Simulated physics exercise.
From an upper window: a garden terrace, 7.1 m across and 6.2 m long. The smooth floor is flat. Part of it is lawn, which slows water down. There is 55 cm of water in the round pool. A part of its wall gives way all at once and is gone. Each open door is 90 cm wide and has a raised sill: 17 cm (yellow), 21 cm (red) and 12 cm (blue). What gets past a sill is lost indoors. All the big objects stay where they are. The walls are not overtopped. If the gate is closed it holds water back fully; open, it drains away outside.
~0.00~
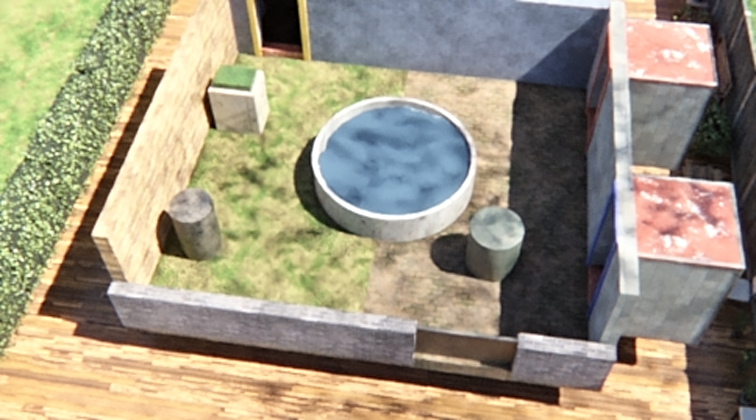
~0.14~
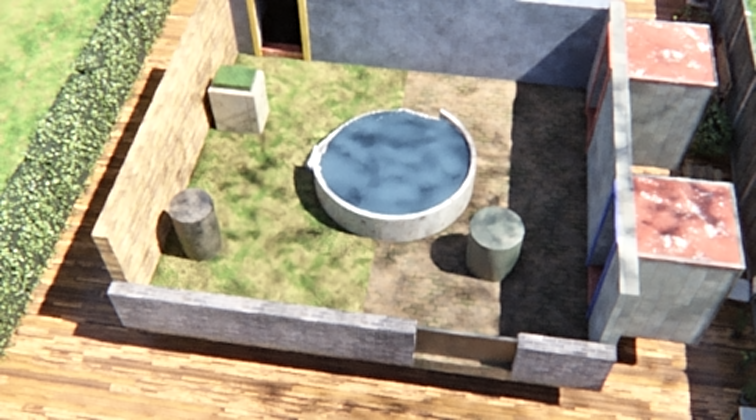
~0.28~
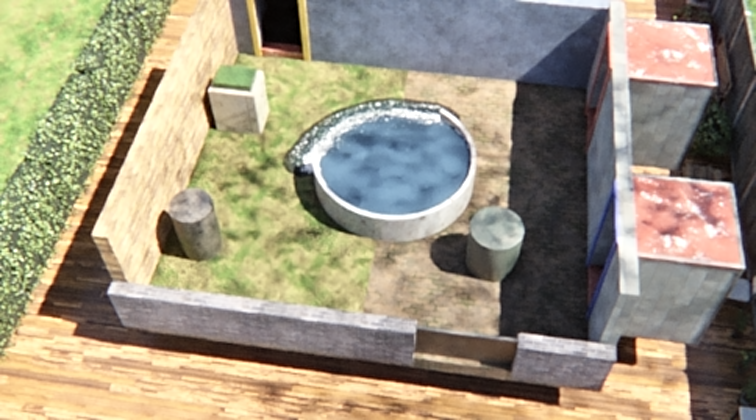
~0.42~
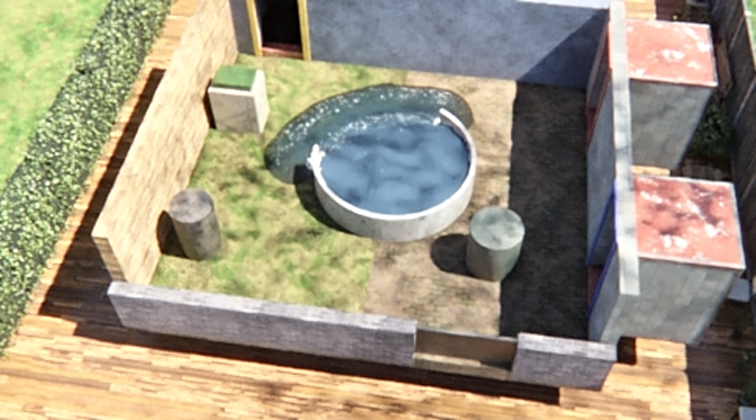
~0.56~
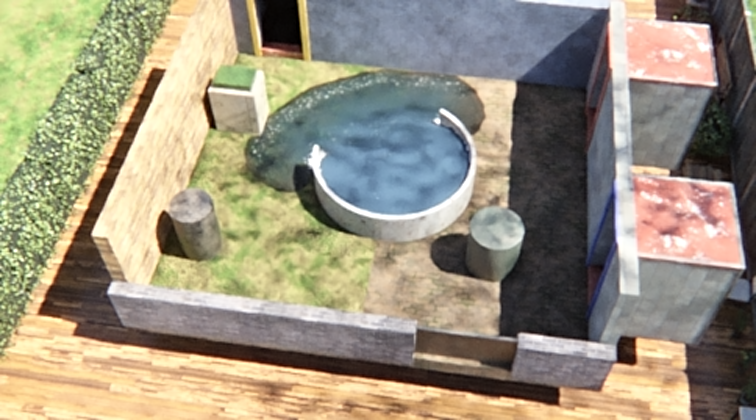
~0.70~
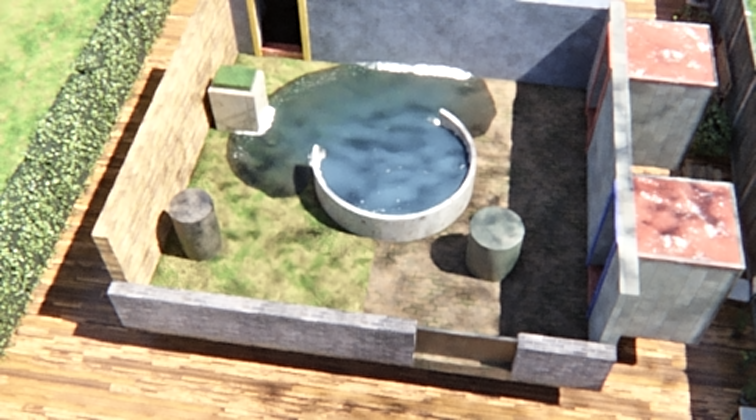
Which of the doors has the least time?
It arrives first at the yellow door.
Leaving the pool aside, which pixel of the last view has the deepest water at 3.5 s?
Around (228, 104).
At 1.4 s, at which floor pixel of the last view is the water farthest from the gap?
At about (556, 86).
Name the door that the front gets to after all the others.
Last comes the blue one.
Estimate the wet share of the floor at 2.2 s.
Some 40 per cent of it.
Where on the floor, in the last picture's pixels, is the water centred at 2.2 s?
Near (363, 124).
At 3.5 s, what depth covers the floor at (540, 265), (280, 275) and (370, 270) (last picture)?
About 0, 0 and 0 cm.
After 1.4 s water covers 30 % of the floor and is deepest (32 cm) near (411, 77); yellow door reached at 1.2 s, red door not reached, blue door not reached.
After 2.2 s water covers 40 % of the floor and is deepest (38 cm) near (247, 55); yellow door reached at 1.2 s, red door not reached, blue door not reached.
After 3.5 s water covers 50 % of the floor and is deepest (38 cm) near (228, 104); yellow door reached at 1.2 s, red door reached at 2.3 s, blue door not reached.
After 7.0 s water covers 90 % of the floor and is deepest (14 cm) near (574, 88); yellow door reached at 1.2 s, red door reached at 2.3 s, blue door reached at 4.5 s.
After 12.0 s water covers 100 % of the floor and is deepest (12 cm) near (463, 272); yellow door reached at 1.2 s, red door reached at 2.3 s, blue door reached at 4.5 s.
